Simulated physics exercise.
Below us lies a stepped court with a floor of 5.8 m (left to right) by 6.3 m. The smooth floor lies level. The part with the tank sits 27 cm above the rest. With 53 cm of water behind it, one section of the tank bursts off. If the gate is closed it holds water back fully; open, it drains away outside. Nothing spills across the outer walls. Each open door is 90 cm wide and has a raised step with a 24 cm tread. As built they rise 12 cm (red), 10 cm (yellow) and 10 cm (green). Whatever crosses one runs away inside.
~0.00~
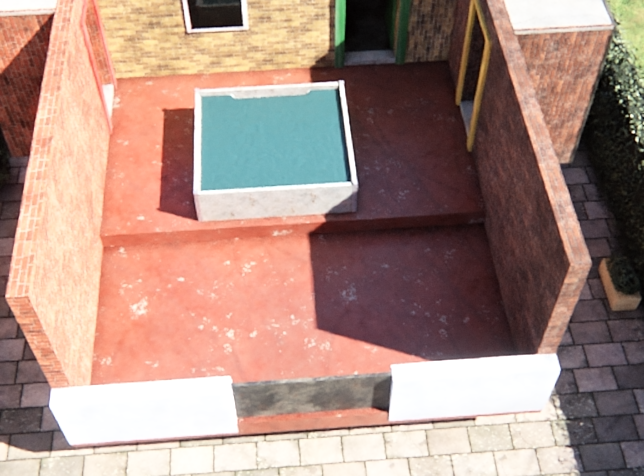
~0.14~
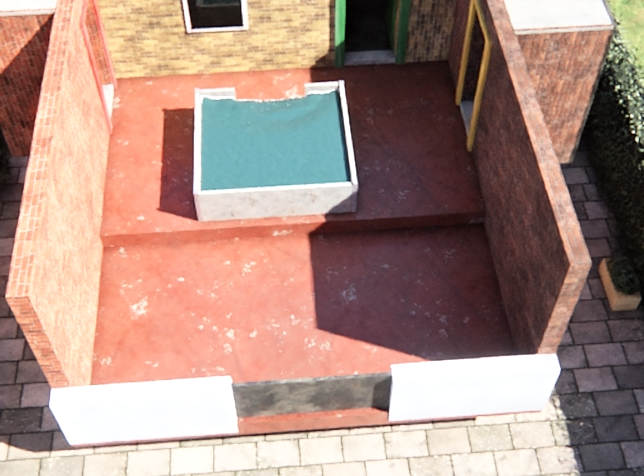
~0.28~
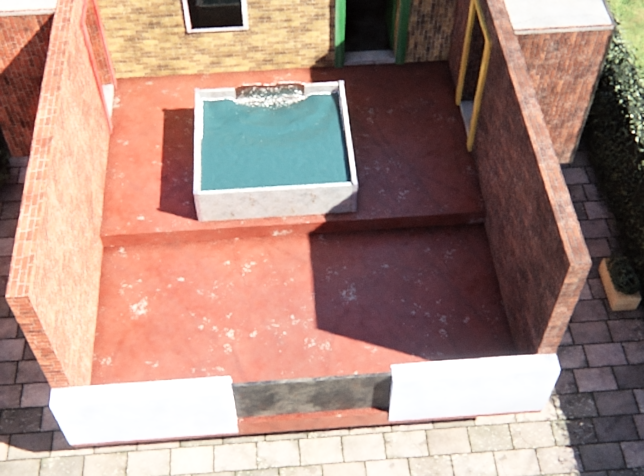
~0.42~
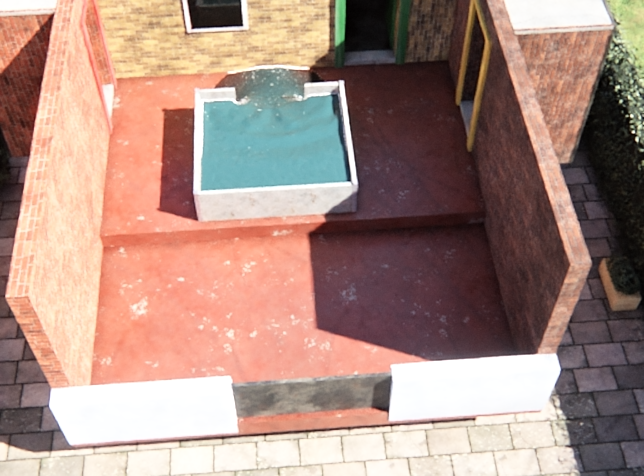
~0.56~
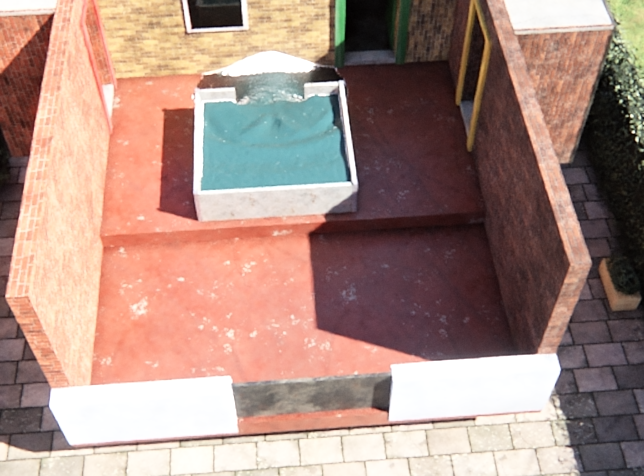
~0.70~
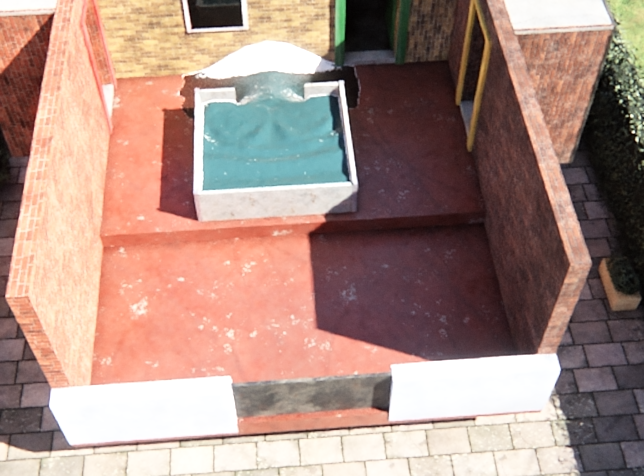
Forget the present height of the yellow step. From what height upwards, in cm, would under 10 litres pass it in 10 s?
Some 12 cm above the ground.
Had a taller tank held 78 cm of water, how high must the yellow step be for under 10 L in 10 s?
About 19 cm.
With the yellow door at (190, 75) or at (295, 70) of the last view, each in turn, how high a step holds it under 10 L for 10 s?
About 13.5 and 37 cm.
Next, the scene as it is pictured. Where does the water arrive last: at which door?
Last comes the yellow one.
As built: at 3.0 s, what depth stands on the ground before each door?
In cm: Red 24, yellow 15, green 10.
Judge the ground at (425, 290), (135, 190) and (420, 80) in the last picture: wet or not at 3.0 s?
In that order: Dry, under water, flooded.
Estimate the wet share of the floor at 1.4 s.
Near 15 per cent is wet.
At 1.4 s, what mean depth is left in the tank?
About 39 cm.
After 1.4 s water covers 15 % of the floor, deepest (41 cm) near (273, 76); it has not reached the yellow door.
After 3.0 s water covers 35 % of the floor, deepest (27 cm) near (262, 76); 15 cm at the yellow door, 5 litres in over its 10 cm step.
After 10.0 s water covers 95 % of the floor, deepest (12 cm) near (260, 243); 7 cm at the yellow door, 23 litres in over its 10 cm step.
At the yellow door as built, the water arrived by 2.1 s and peaked near 15 cm at 2.8 s.
Run again over the same 10 s with other heights there, 15 litres in over 11 cm, 6 litres over 13 cm. The limit of 10 litres is kept from about 12 cm up.
